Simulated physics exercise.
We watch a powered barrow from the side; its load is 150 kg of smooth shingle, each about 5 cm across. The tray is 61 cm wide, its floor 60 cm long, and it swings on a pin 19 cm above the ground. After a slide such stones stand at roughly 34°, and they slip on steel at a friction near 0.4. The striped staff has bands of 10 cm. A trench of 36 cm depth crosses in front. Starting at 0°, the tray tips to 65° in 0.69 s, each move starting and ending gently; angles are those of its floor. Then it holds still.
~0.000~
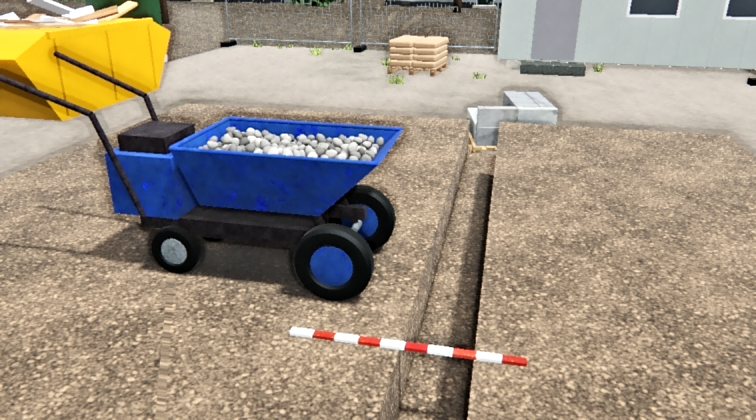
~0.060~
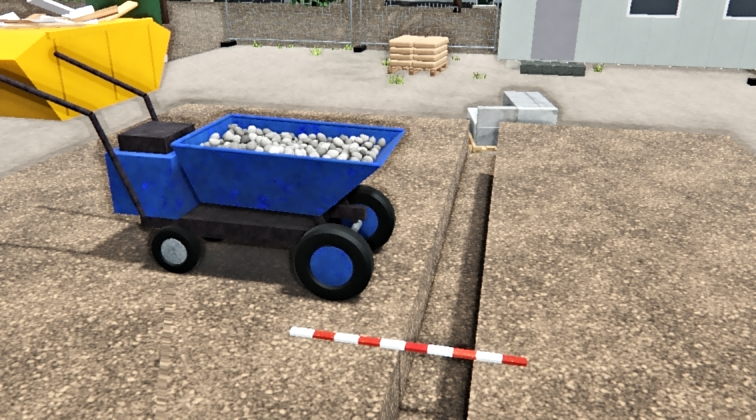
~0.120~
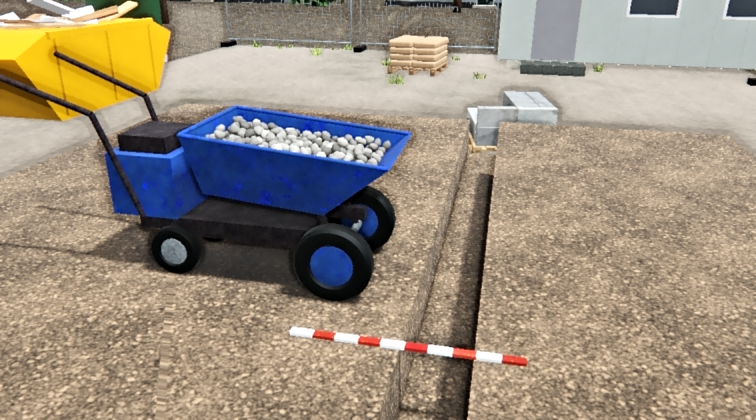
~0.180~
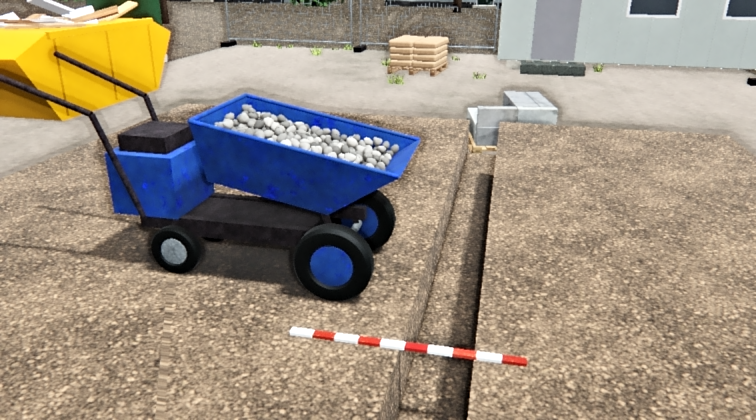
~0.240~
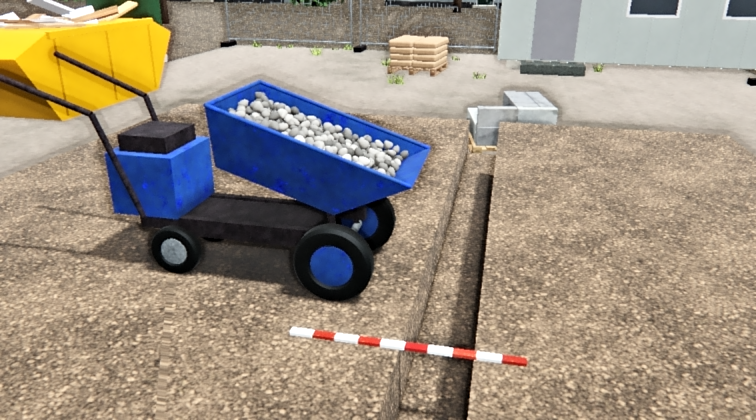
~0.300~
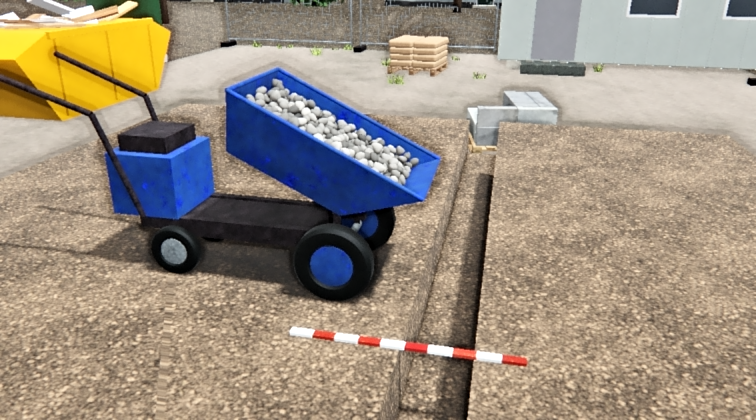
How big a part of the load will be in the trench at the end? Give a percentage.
Close to 24 in a hundred.
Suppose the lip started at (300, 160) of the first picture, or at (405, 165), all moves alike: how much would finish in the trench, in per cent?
About 90 and 5 per cent.
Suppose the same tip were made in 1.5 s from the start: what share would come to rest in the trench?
It would be near 30 per cent.
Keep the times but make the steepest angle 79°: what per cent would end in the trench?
It would be near 35 per cent.
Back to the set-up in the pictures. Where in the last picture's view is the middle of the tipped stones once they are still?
Their middle is at about (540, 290).
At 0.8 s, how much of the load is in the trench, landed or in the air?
Some 5 per cent.
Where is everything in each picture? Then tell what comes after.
The first frame shows lip at (377, 164), floor tilted 0°, highest stones at (275, 139).
The second frame shows lip at (380, 166), floor tilted 1°, highest stones at (252, 136); the stones move at 0.4 m/s on average.
In the third frame, the tray is at 5°, its lip at (388, 170); the top of the load is at (245, 127); the stones move at 0.7 m/s on average.
The fourth frame shows lip at (399, 177), floor tilted 11°, highest stones at (248, 116); the stones move at 1.0 m/s on average.
In the fifth frame, the tray is at 18°, its lip at (411, 187); the top of the load is at (258, 104); the stones move at 1.2 m/s on average.
The sixth frame shows lip at (423, 200), floor tilted 26°, highest stones at (276, 92); the stones move at 1.3 m/s on average.
After 0.5 s the floor is at 55°; 100 % in the tray; the foremost stones are at (443, 223).
After 0.8 s the floor is at 65°; 76 % in the tray, 6 % in the trench, 18 % past the trench; the foremost stones are at (526, 297).
After 1.1 s the floor is at 65°; 17 % in the tray, 10 % in the trench, 73 % past the trench; the foremost stones are at (697, 306).
After 3.1 s the floor is at 65°; 0 % in the tray, 24 % in the trench, 76 % past the trench; the foremost stones are past the picture's edge.
